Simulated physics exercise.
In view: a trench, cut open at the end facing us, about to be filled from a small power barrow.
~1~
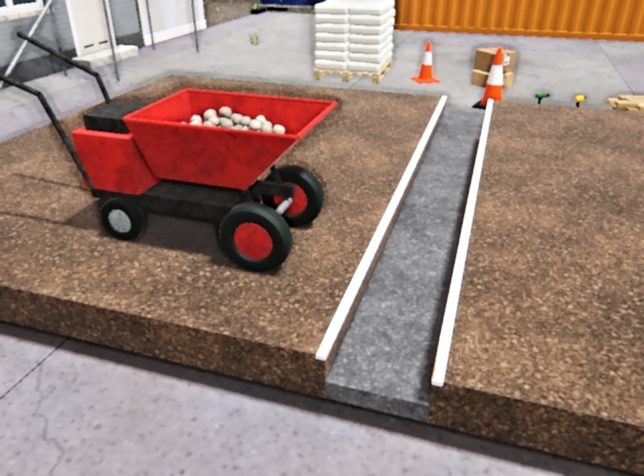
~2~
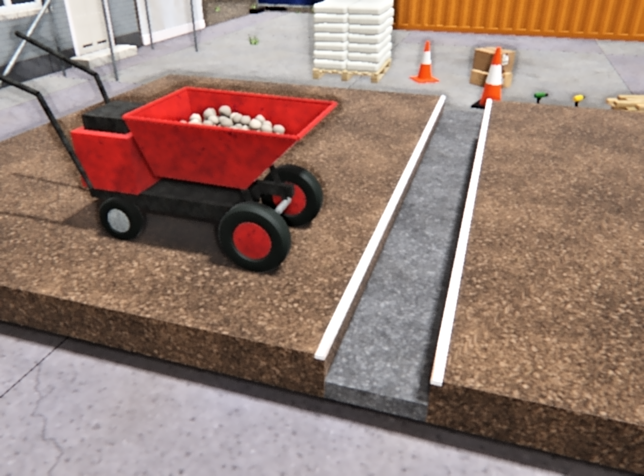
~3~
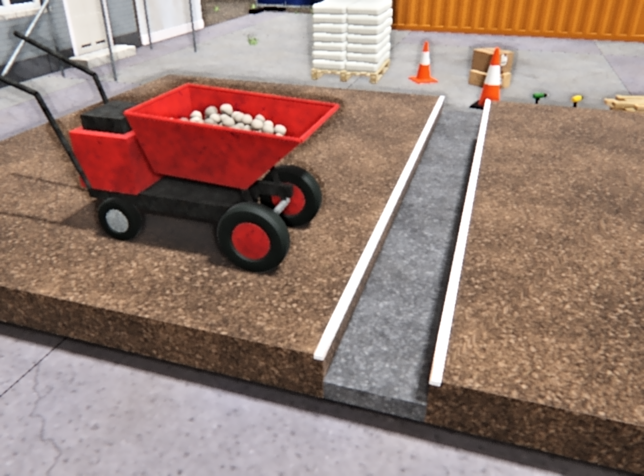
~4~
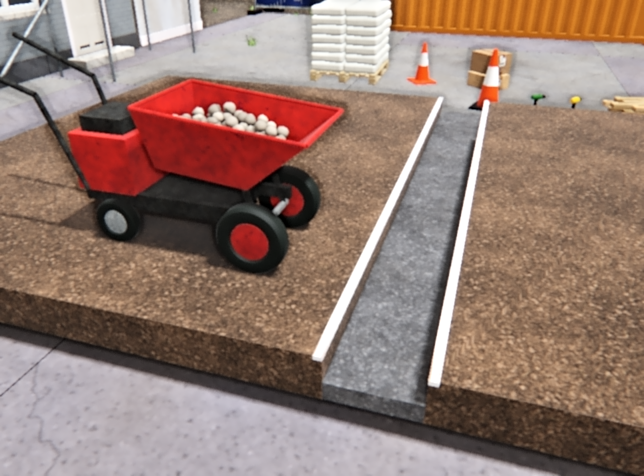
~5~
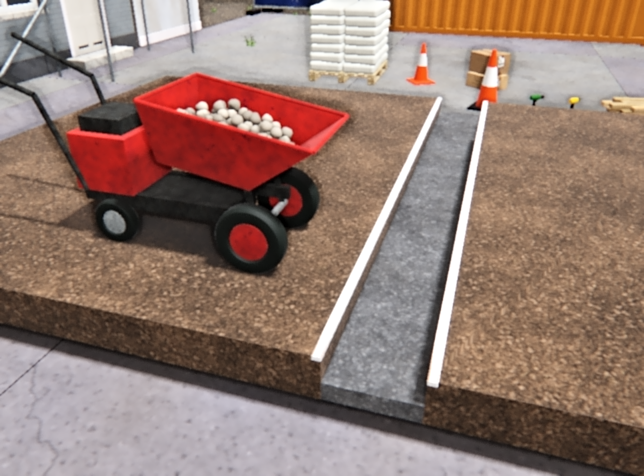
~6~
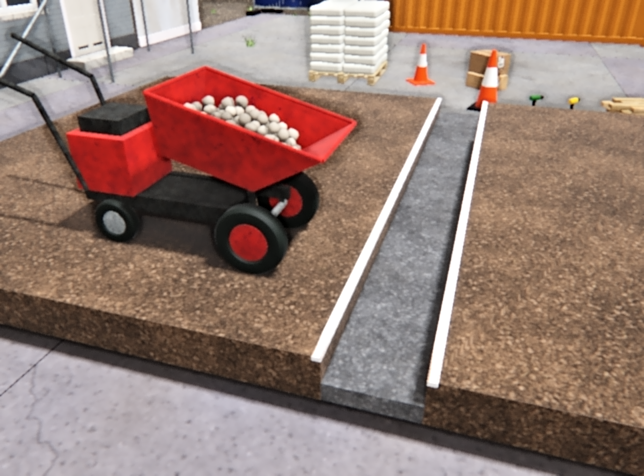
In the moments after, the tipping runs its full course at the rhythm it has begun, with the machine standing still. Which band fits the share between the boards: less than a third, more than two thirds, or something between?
It catches more than two thirds.
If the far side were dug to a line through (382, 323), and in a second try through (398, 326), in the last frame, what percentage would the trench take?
First some 30, then 60 per cent.
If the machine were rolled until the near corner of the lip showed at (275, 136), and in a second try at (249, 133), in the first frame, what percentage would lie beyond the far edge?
The first gives 0 %, the second 0 %.
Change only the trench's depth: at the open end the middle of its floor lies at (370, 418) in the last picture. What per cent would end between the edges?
Roughly 100 in a hundred.
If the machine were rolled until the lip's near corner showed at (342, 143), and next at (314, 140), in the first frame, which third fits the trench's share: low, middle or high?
One: In the middle band. Two: Above two thirds.
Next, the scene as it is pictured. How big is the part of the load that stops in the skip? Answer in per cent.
Roughly 5 in a hundred.
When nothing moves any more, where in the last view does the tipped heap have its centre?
At about (412, 284).
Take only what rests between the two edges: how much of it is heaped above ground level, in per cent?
Some 10 per cent.
Soon after the last picture, skip tipped steeply; all in the skip.
A little later, skip tipped right over; about half in the skip; about half in or heaped over the trench.
Later still, skip tipped right over; a small part in the skip; most in or heaped over the trench; a small part beyond it.
At rest, skip tipped right over; a small part in the skip; nearly all in or heaped over the trench; a small part beyond it.
